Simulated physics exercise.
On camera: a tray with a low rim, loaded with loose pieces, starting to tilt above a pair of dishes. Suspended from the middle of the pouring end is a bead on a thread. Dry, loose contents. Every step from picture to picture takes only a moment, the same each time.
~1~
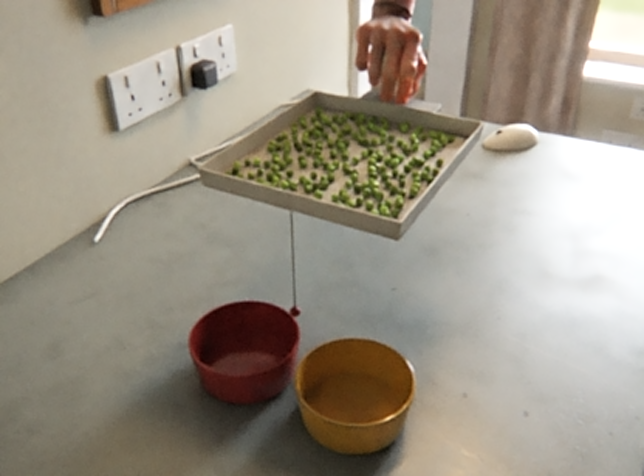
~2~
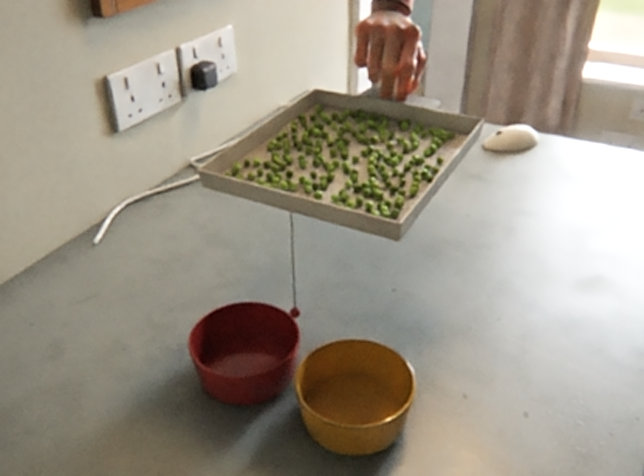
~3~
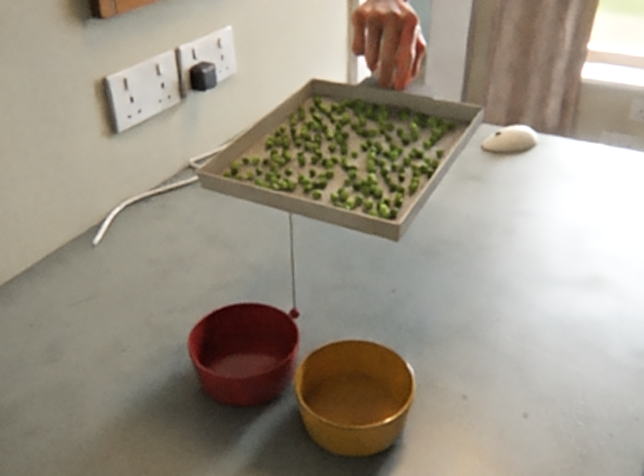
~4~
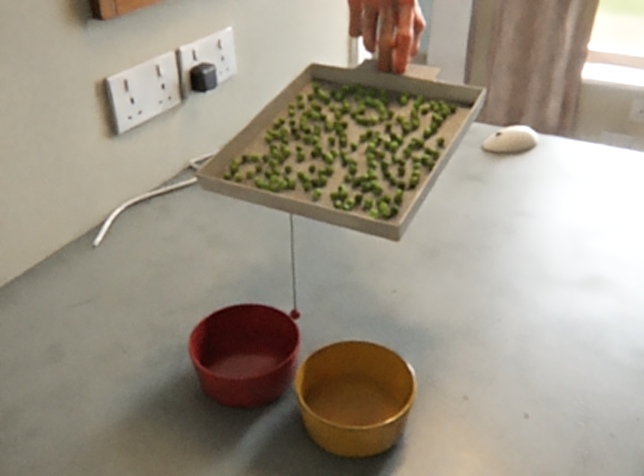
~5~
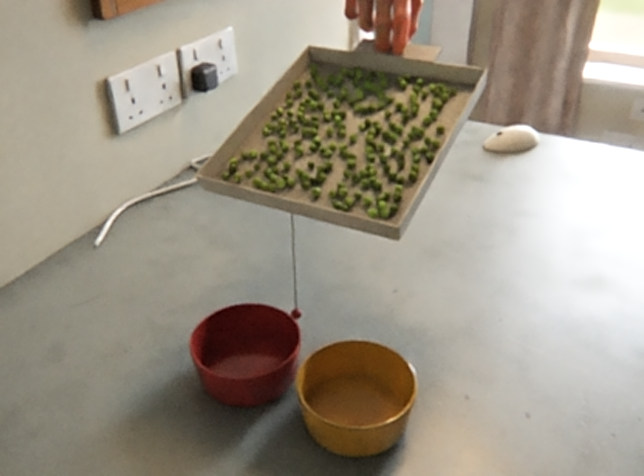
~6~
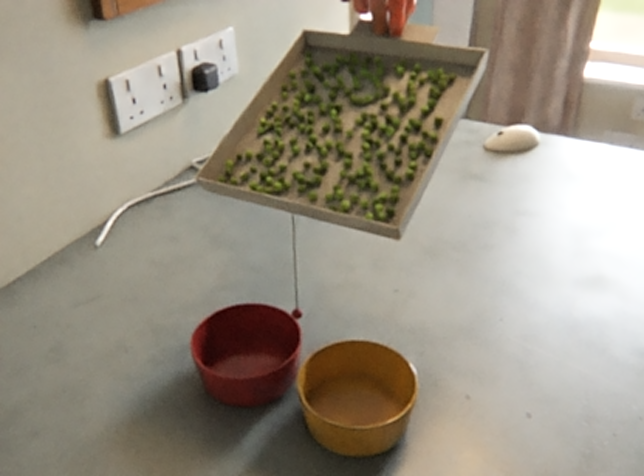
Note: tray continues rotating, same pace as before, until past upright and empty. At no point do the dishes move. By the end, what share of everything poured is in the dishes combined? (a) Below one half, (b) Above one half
Option b: Above one half.
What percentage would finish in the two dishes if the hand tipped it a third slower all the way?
Close to 70 in a hundred.
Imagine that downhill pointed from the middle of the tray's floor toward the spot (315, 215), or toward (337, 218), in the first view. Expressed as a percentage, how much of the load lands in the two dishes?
In order: About 80, then 90 percent.
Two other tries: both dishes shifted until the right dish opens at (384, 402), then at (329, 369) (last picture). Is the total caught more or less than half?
The dishes end up with the greater share in the first try and the greater share in the second.
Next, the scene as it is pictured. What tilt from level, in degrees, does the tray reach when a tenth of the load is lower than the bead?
It sits at roughly 85°.
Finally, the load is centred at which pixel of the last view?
About (248, 381).
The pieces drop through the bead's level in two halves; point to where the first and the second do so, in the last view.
Close to (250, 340), then close to (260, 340).
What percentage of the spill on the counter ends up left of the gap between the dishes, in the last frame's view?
Near 90 %.
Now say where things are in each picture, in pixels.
Corners of the pouring end (200, 167) and (399, 220), level; middle of the load (345, 156), dried peas; left dish (213, 384); right dish (327, 434); bead on its thread (295, 311), in the first frame.
Corners of the pouring end (200, 168) and (399, 221), level; middle of the load (345, 155), in the second frame.
Corners of the pouring end (199, 170) and (398, 222), tipped barely, level across its low end; middle of the load (344, 150), in the third frame.
Corners of the pouring end (198, 173) and (397, 224), tipped a little, level across its low end; middle of the load (343, 142), in the fourth frame.
Corners of the pouring end (198, 174) and (397, 224), tipped clearly, level across its low end; middle of the load (342, 133), in the fifth frame.
Corners of the pouring end (197, 176) and (397, 226), tipped clearly, level across its low end; middle of the load (338, 129), the larger part on the move; left dish (216, 387); right dish (330, 436), in the sixth frame.
Just after the last frame, tray tipped steeply; almost all on the tray; about a tenth in the air.
A moment on, tray tipped past a quarter turn; the larger part on the tray; just a few in the right dish; about a tenth in the left dish; about a tenth outside both; just a few in the air.
Further on, tray tipped past a quarter turn; roughly a quarter in the right dish; roughly half in the left dish; roughly a quarter outside both.
When it is over, tray tipped past a quarter turn; roughly a quarter in the right dish; roughly half in the left dish; roughly a quarter outside both.
